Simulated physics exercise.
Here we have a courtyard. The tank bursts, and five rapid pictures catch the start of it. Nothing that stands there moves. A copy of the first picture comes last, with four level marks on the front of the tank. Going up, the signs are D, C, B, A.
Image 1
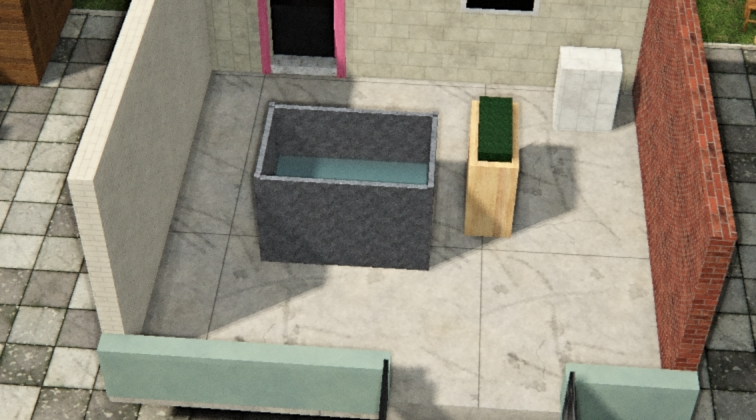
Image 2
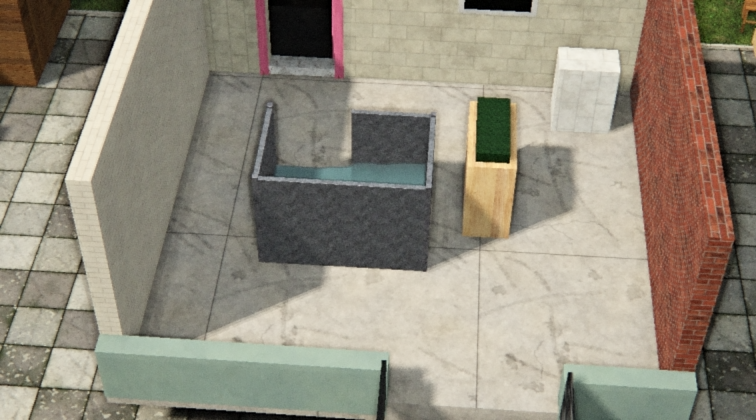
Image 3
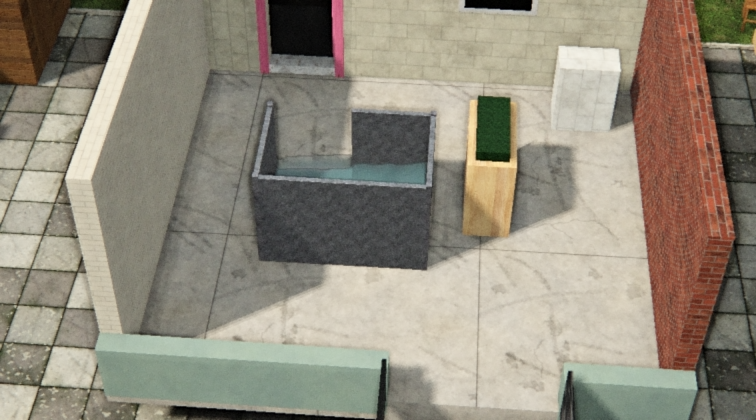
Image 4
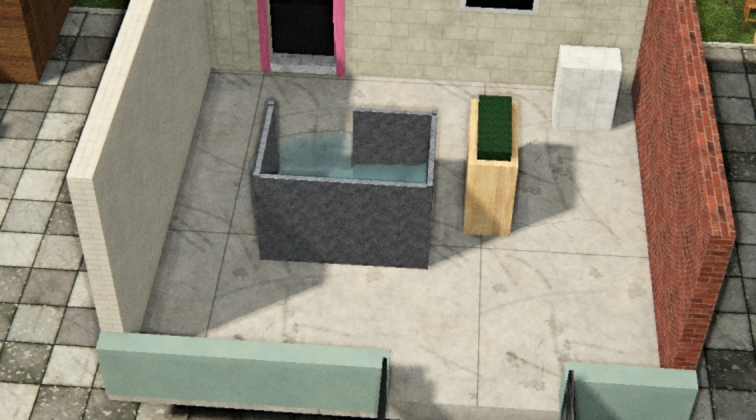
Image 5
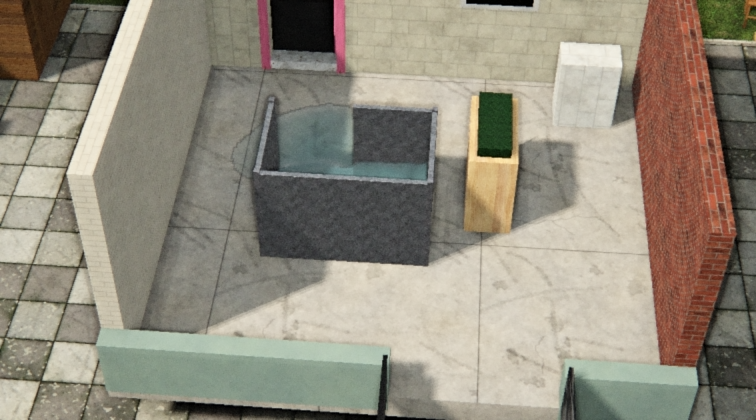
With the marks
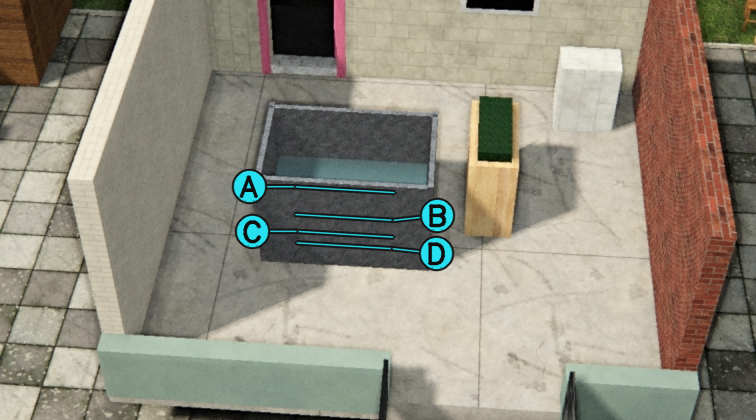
A dark grey stone tank of bluish water stands in a paved courtyard, seen from high above and in front by a nearly still camera. A wooden planter topped with green and a white block stand to its right, between pale and red brick side walls, with a pink-framed doorway behind. Part of the tank's back wall disappears, and water spreads thinly through the gap across the ground behind.
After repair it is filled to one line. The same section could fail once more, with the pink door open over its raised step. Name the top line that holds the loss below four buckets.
Use mark D.
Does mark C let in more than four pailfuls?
Yes.
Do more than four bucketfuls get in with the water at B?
Yes, it does.
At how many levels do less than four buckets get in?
One.
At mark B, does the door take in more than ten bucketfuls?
Yes.
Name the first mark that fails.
That is mark C.
On the marked copy, A at (343, 189); B at (344, 217); C at (344, 234); D at (344, 245); from the bottom up D, C, B, A.
If A is chosen, dozens of bucketfuls pour in.
If B is chosen, dozens of bucketfuls pour in.
If C is chosen, about 9 bucketfuls get in.
If D is chosen, a bucket or two gets in.
